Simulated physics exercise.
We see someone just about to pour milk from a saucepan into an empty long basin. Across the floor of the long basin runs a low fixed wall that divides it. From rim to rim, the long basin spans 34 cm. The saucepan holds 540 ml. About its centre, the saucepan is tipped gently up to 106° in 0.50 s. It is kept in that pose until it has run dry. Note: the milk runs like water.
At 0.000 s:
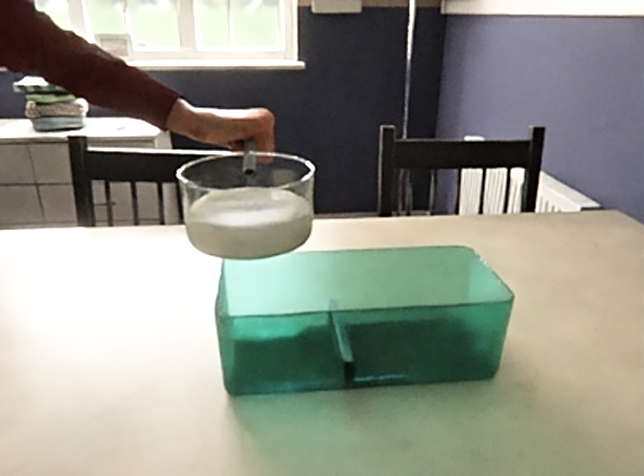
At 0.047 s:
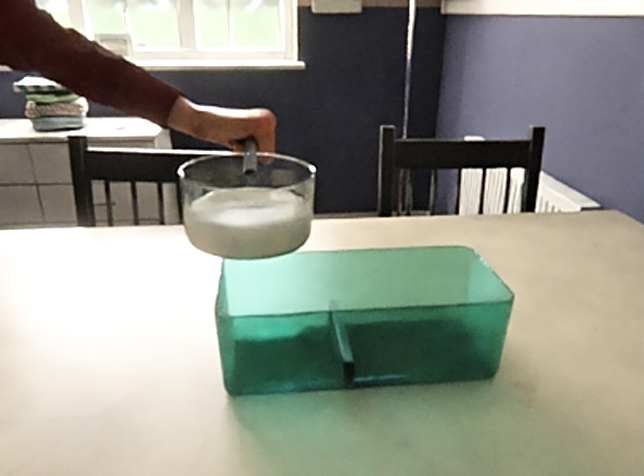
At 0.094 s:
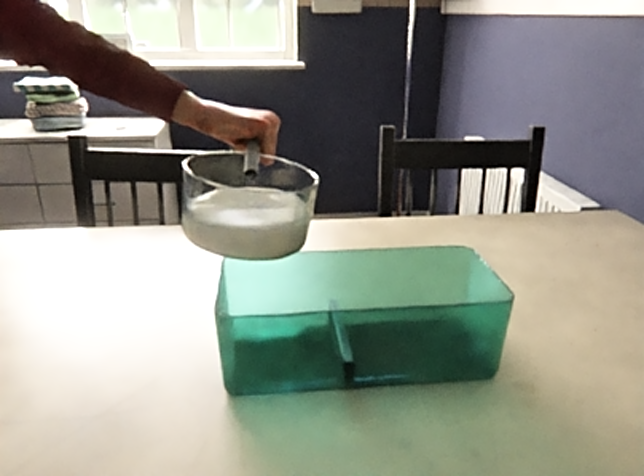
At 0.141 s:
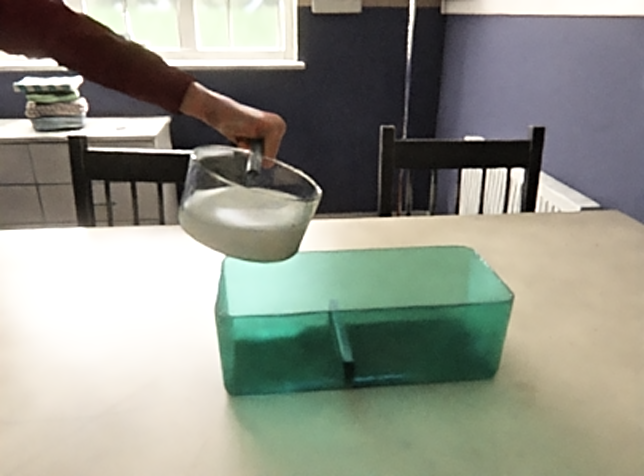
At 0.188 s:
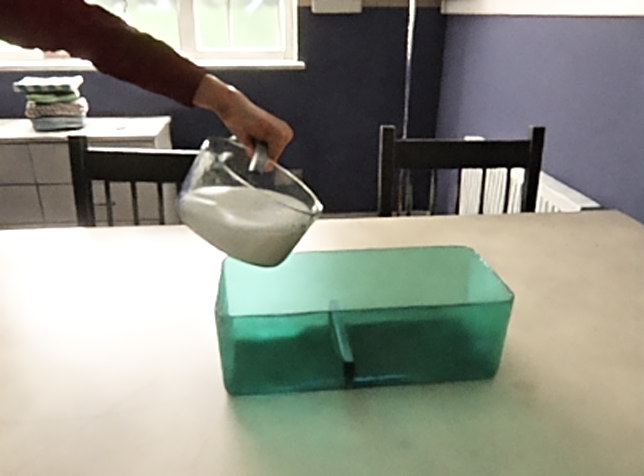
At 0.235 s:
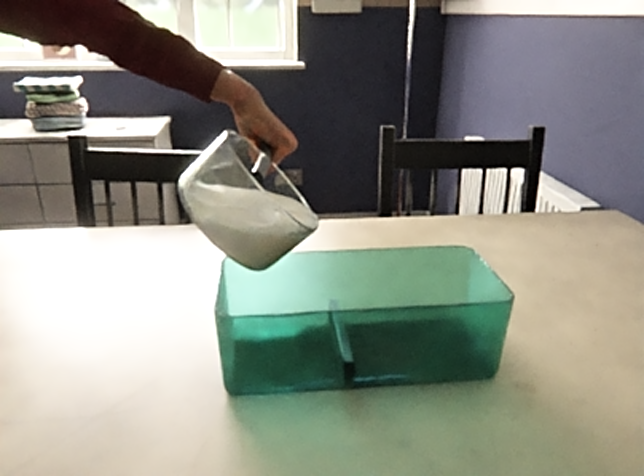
A hand steadily tilts a clear saucepan of milk rightward above a long green basin.
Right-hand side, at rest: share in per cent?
26 per cent.
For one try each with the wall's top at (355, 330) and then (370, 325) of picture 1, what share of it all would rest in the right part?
Roughly 15 per cent, then 15 per cent.
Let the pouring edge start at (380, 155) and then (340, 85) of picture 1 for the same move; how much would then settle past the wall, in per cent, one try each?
Respectively about 90 and 85 percent.
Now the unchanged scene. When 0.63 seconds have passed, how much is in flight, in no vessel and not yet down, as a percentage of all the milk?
About 5 per cent.
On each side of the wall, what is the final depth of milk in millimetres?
The left side settles near 20 mm and the right side near 6 mm.
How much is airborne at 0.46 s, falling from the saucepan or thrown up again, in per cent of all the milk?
Some 22 per cent.
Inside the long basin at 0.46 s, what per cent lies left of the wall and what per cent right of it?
About 40 left, about 16 right.
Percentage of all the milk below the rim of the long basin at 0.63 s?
Some 88 per cent.
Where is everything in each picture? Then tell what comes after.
It leans 0°; its right rim is at (313, 170); the milk meets the walls at (188, 207) and (309, 203); the long basin's rim runs from (218, 284) to (492, 272); the wall's top is at (340, 328), in the first picture.
It leans 2°; its right rim is at (314, 173); the milk meets the walls at (187, 206) and (309, 203), in the second picture.
It leans 9°; its right rim is at (317, 180); the milk meets the walls at (186, 205) and (309, 205), in the third picture.
It leans 19°; its right rim is at (320, 192); the milk meets the walls at (183, 202) and (310, 207), in the fourth picture.
It leans 33°; its right rim is at (320, 208); the milk meets the walls at (181, 195) and (312, 209), in the fifth picture.
It leans 48°; its right rim is at (315, 225); the milk meets the walls at (185, 187) and (311, 212); 1 per cent is over the edge, in the sixth picture.
By 0.46 s the tilt is 105° and 23 per cent is still to pour, 40 is left of the wall and 15 right of it.
By 0.63 s the tilt is 106° and 7 per cent is still to pour, 64 is left of the wall and 24 right of it.
By 0.81 s the tilt is 106° and 1 per cent is still to pour, 71 is left of the wall and 25 right of it.
By 1.00 s the tilt is 106° and 0 per cent is still to pour, 72 is left of the wall and 26 right of it.
At rest 72 per cent lies left of the wall, 26 right of it and 2 outside.
